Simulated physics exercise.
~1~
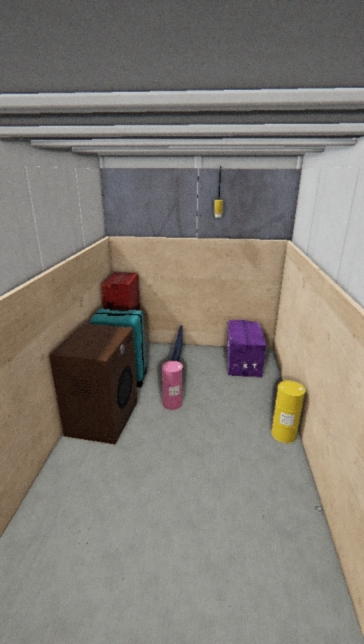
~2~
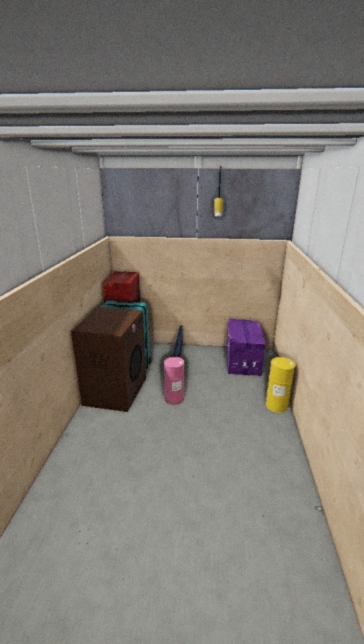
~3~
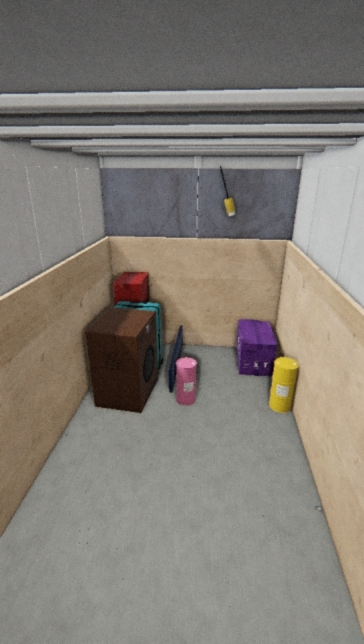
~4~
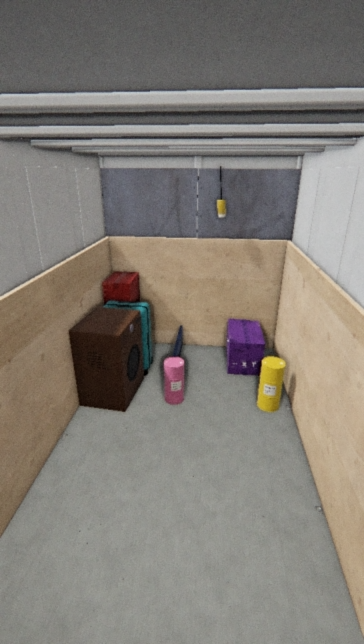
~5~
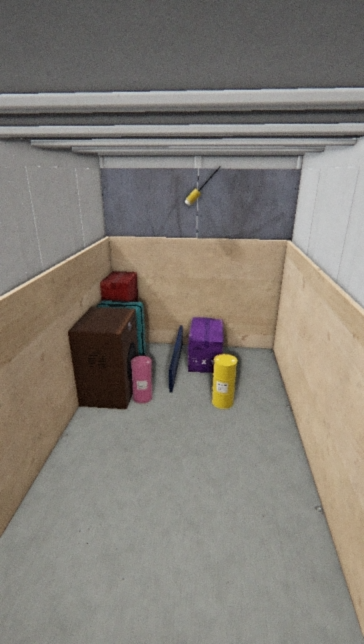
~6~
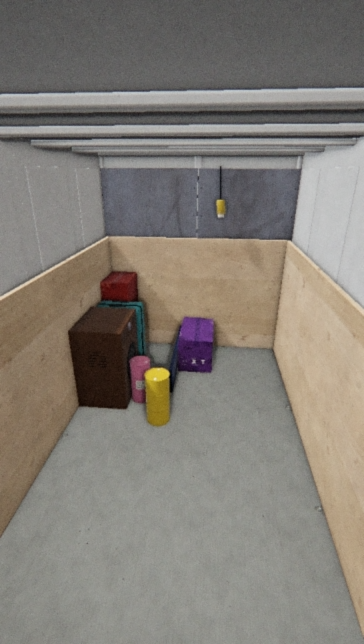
Van load bay with a swinging lamp, boxes and canisters shifting forward, right, then left, the yellow canister ending beside the pink.
